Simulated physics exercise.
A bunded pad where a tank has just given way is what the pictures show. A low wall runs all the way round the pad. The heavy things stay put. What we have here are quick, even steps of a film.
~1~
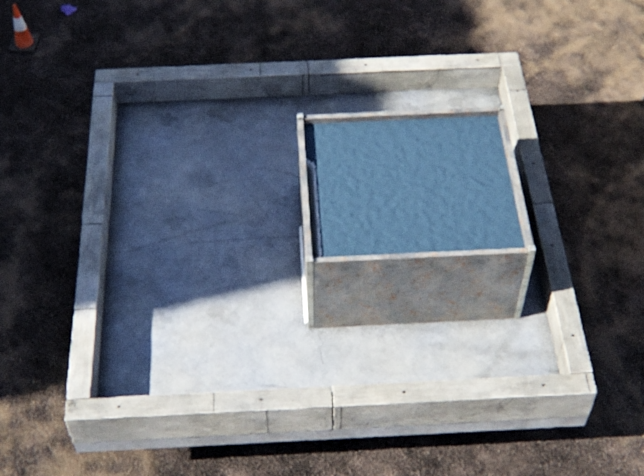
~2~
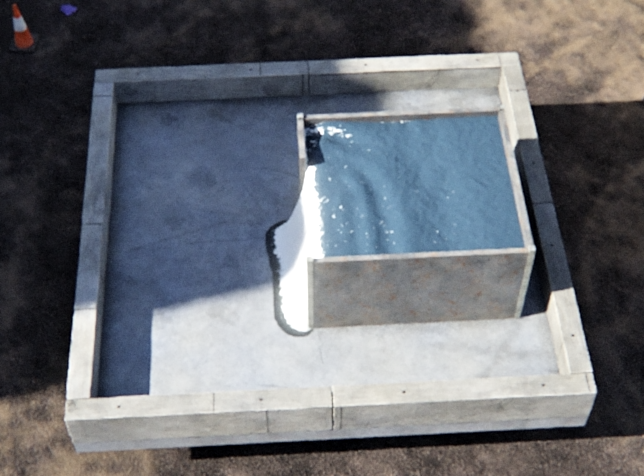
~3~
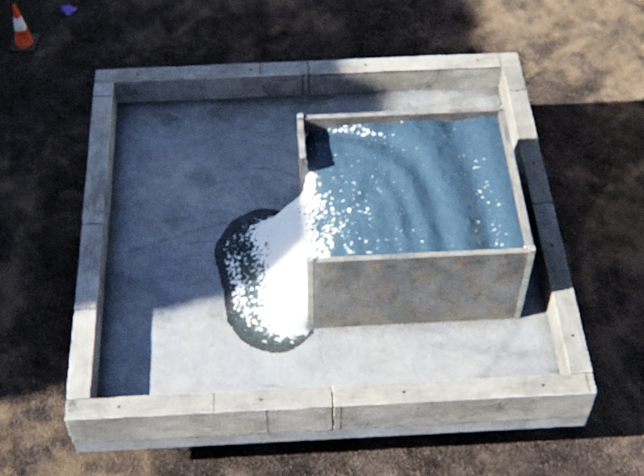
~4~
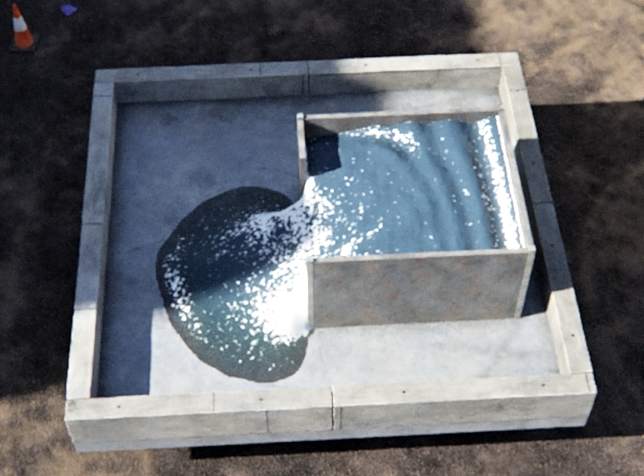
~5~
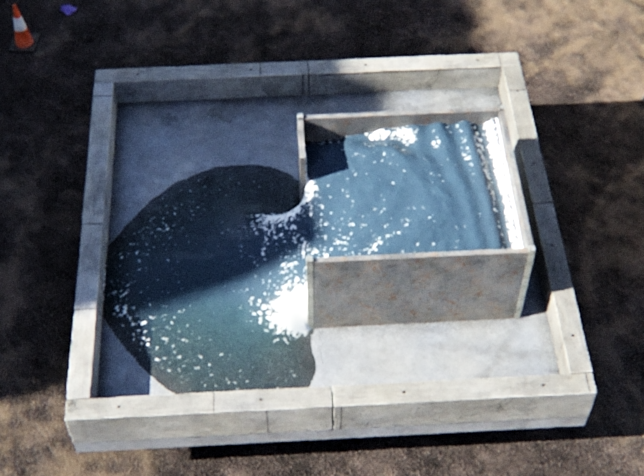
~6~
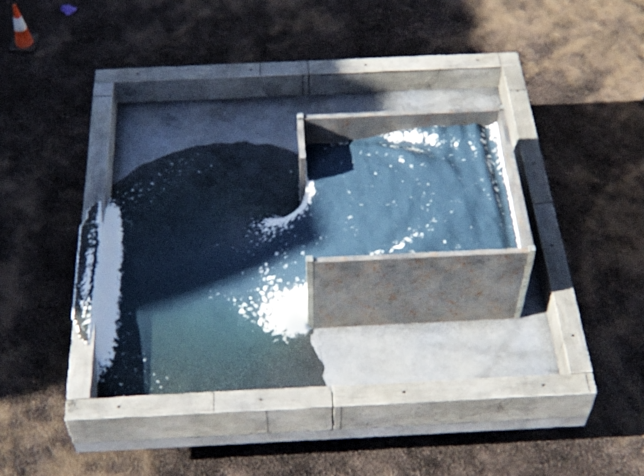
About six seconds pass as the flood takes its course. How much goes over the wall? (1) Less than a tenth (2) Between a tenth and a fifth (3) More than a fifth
The answer is 2.
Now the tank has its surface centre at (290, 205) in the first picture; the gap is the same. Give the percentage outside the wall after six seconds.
About 28 per cent.
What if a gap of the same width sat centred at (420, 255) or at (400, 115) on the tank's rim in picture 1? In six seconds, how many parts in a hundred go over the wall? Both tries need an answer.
Near 26 per cent, then near 20 per cent.
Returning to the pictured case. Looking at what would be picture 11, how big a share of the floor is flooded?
About 55 in a hundred.
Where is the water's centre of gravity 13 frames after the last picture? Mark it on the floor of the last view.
Centre of the water: Near (274, 258).
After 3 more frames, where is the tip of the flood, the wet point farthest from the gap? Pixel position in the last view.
By then the tip should be at about (119, 110).
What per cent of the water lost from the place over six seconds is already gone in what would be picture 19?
Near 85 in a hundred.
A moment on, water covers 50 % of the floor; the low wall has let 1 % over.
Next, water covers 50 % of the floor; the low wall has let 2 % over.
Then, water covers 65 % of the floor; the low wall has let 13 % over.
Later, water covers 85 % of the floor; the low wall has let 14 % over.
In the end, water covers 85 % of the floor; the low wall has let 15 % over.
